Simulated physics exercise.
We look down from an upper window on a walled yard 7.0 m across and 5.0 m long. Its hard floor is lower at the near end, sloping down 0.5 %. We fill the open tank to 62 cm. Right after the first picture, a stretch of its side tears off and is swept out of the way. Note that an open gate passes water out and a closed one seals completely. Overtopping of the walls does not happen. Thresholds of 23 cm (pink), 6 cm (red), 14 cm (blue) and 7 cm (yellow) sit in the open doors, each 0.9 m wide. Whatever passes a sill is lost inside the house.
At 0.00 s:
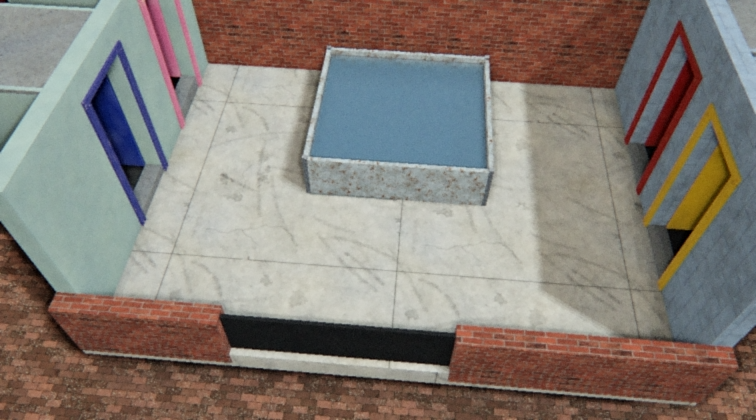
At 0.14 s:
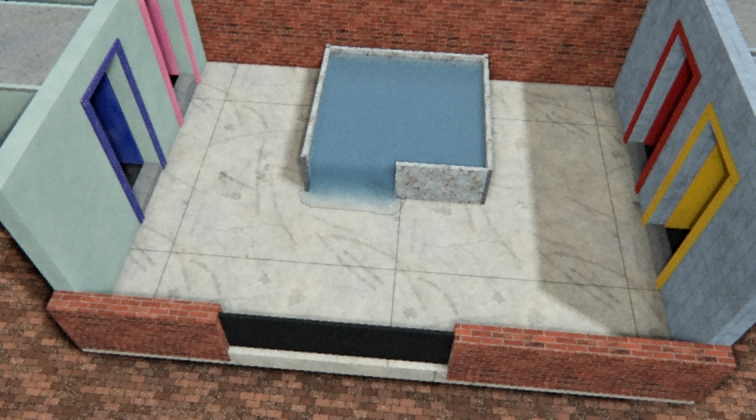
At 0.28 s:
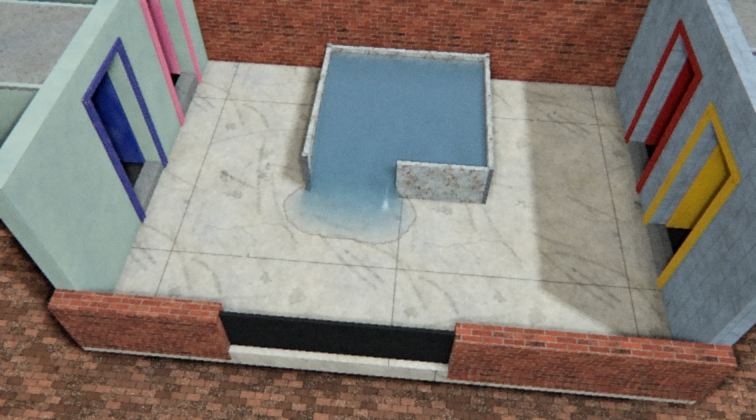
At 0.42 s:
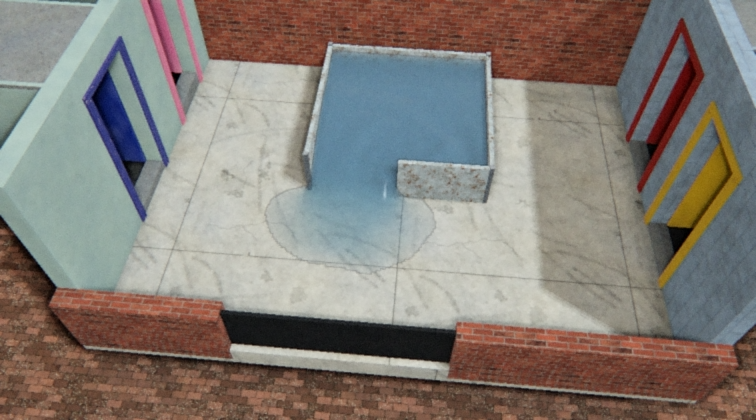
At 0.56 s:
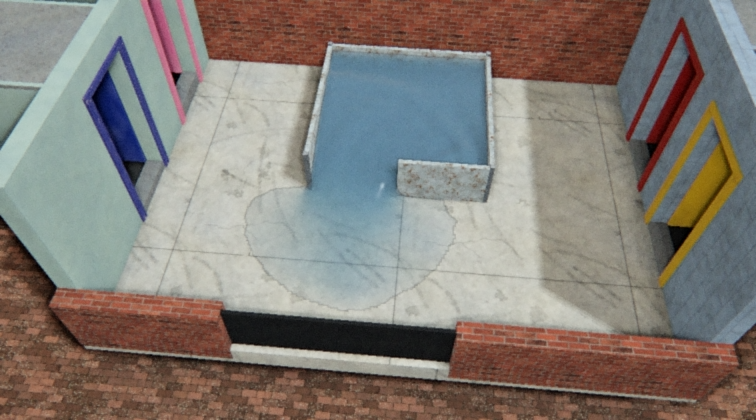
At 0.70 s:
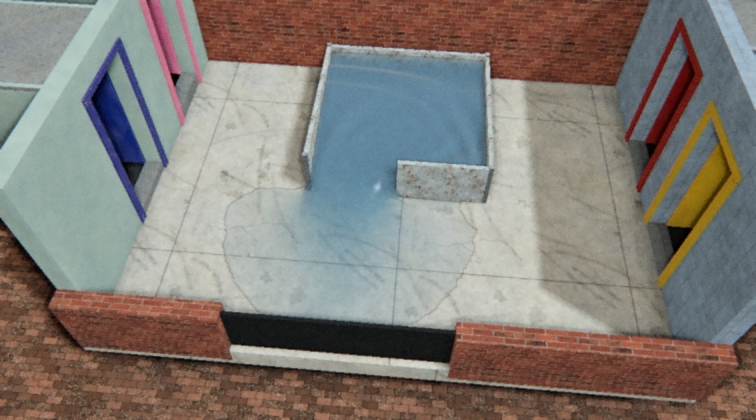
To begin with, a square open tank of still blue water stands in a walled yard with coloured doorways on both sides. The left part of its near side disappears, and water pours through the gap onto the pale floor. The shallow sheet fans outward, spreading towards the near wall.
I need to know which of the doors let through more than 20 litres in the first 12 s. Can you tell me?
Sure: The pink door does not; the red door does; the blue door does not; the yellow door does.
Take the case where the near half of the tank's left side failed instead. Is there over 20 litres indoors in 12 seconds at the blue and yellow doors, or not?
Well, against that limit, at blue it's too much, and at yellow it's too much.
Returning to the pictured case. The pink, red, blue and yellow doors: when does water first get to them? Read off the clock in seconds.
Pink: 3.2 s; red: 3.8 s; blue: 2.6 s; yellow: 3.0 s.
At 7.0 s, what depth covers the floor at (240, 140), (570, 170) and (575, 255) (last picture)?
5, 5, 9 cm.
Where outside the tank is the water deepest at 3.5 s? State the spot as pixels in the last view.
Pixel (117, 323), about.
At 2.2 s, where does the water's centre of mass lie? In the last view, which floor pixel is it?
(366, 191).
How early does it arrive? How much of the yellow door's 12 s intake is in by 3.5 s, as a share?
By then it's near 0% of the total.
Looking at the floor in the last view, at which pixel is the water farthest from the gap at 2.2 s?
That lands around (657, 369) in the last picture.
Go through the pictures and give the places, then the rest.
The open tank at (403, 108) is whole and still, 62 cm deep, in the first picture.
Water pours out at (352, 183) and has run 0.7 m, to (305, 196); typically 5 cm deep outside, 62 cm at the open tank's back, in the second picture.
Water pours out at (353, 183) and has run 1.0 m, to (391, 236); typically 10 cm deep outside, 62 cm at the open tank's back, in the third picture.
Water pours out at (354, 182) and has run 1.3 m, to (370, 267); typically 8 cm deep outside, 62 cm at the open tank's back, in the fourth picture.
Water pours out at (354, 182) and has run 1.8 m, to (362, 302); typically 6 cm deep outside, 62 cm at the open tank's back, in the fifth picture.
The front is at a hidden place, 2.4 m from the gap at (353, 182); 5.1 m2 of floor is under water; 60 cm left at the back of the open tank, in the sixth picture.
After 1.4 s water covers 25 % of the floor and is deepest (37 cm) near (331, 200); pink door not reached, red door not reached, blue door not reached, yellow door not reached.
After 2.2 s water covers 35 % of the floor and is deepest (50 cm) near (103, 321); pink door not reached, red door not reached, blue door not reached, yellow door not reached.
After 3.5 s water covers 65 % of the floor and is deepest (34 cm) near (117, 323); pink door 4 cm at the sill, 0 L in, red door not reached, blue door 11 cm at the sill, 0 L in, yellow door 14 cm at the sill, 1 L in.
After 7.0 s water covers 95 % of the floor and is deepest (22 cm) near (204, 74); pink door 11 cm at the sill, 0 L in, red door 6 cm at the sill, 0 L in, blue door 11 cm at the sill, 0 L in, yellow door 11 cm at the sill, 45 L in.
After 12.0 s water covers 100 % of the floor and is deepest (16 cm) near (248, 334); pink door 12 cm at the sill, 0 L in, red door 11 cm at the sill, 43 L in, blue door 11 cm at the sill, 0 L in, yellow door 10 cm at the sill, 64 L in.
